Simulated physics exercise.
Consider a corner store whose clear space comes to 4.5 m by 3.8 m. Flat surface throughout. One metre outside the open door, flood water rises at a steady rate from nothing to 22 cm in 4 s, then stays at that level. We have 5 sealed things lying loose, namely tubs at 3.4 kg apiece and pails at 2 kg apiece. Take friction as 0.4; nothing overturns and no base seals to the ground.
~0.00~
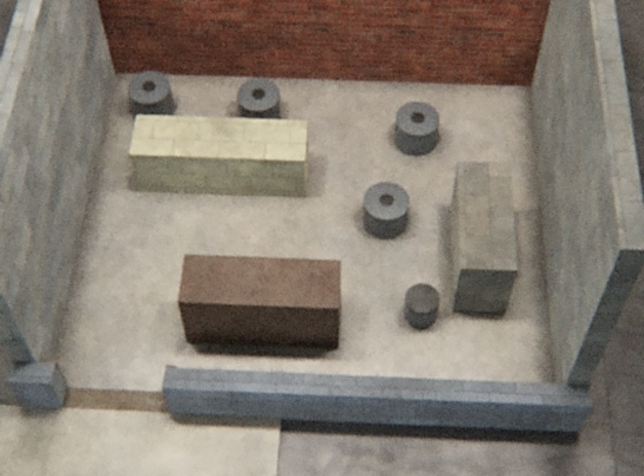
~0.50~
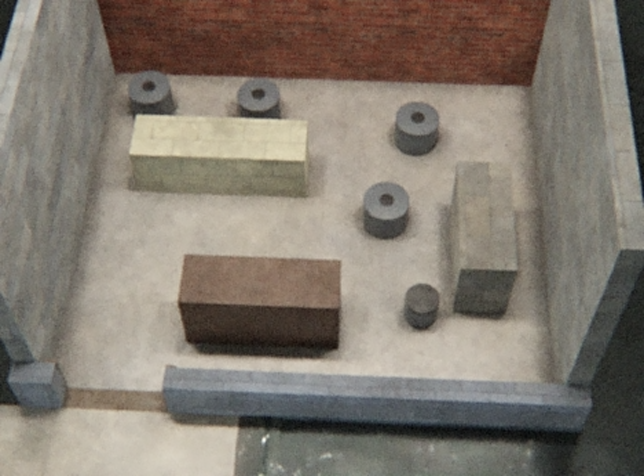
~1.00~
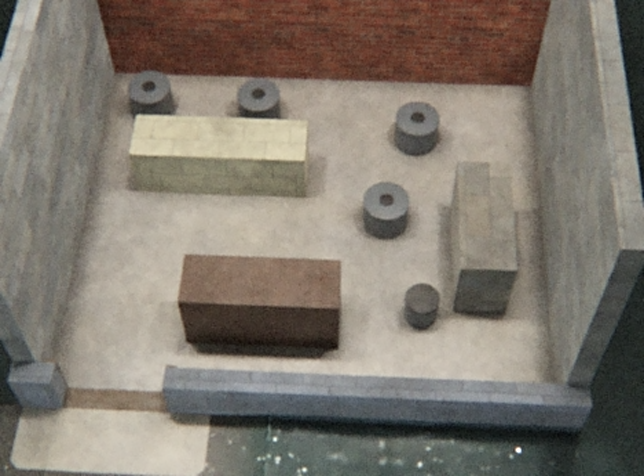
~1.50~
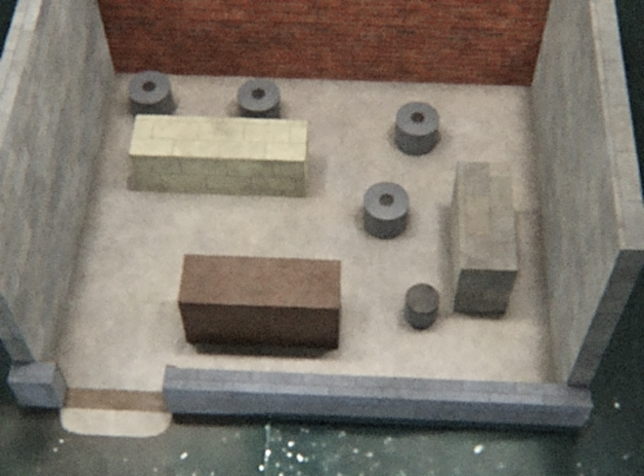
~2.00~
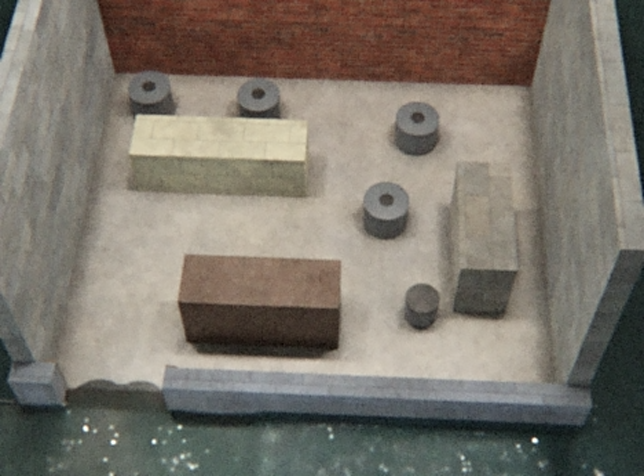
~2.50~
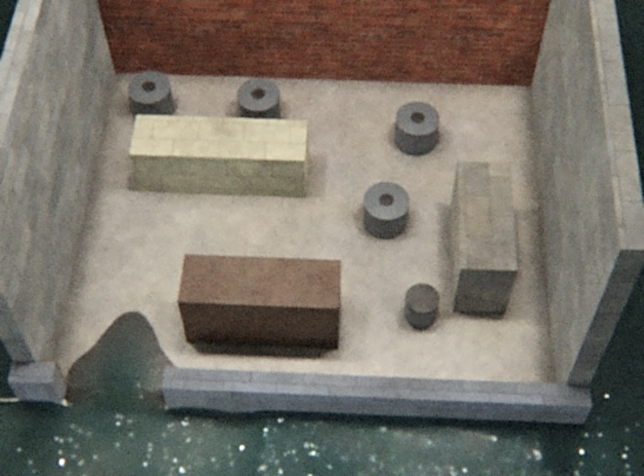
In a walled room with a brick back wall, dark water spreads across the ground outside, surrounds the front, then pushes through the gap at front left onto the pale floor, while the blocks and round grey objects stay still.
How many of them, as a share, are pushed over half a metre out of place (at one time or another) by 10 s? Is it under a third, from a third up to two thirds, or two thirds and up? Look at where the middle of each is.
It falls in the high range.
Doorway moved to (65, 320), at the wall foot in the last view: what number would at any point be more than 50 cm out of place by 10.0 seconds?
Result: 2.
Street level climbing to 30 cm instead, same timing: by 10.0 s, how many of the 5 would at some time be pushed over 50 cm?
Then it comes to 5.
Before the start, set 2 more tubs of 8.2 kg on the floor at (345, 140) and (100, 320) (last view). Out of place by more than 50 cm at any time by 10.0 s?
The first: Falls below it. The second: Exceeds it.
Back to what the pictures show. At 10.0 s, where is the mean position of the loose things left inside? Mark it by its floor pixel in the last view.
Near (485, 194).
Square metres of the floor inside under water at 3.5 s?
Wet area: Approx. 2.5 m2.
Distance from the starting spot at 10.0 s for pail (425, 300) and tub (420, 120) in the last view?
Net displacement, in order: 120 cm; 100 cm.
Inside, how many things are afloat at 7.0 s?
Count: 3.
After 3.5 s 0 of 5 are over 50 cm from their spots; 0 afloat.
After 4.5 s 0 of 5 are over 50 cm from their spots; 0 afloat.
After 7.0 s 1 of 5 are over 50 cm from their spots; 3 afloat.
After 10.0 s 5 of 5 are over 50 cm from their spots, and 5 have been at some point; 5 afloat.
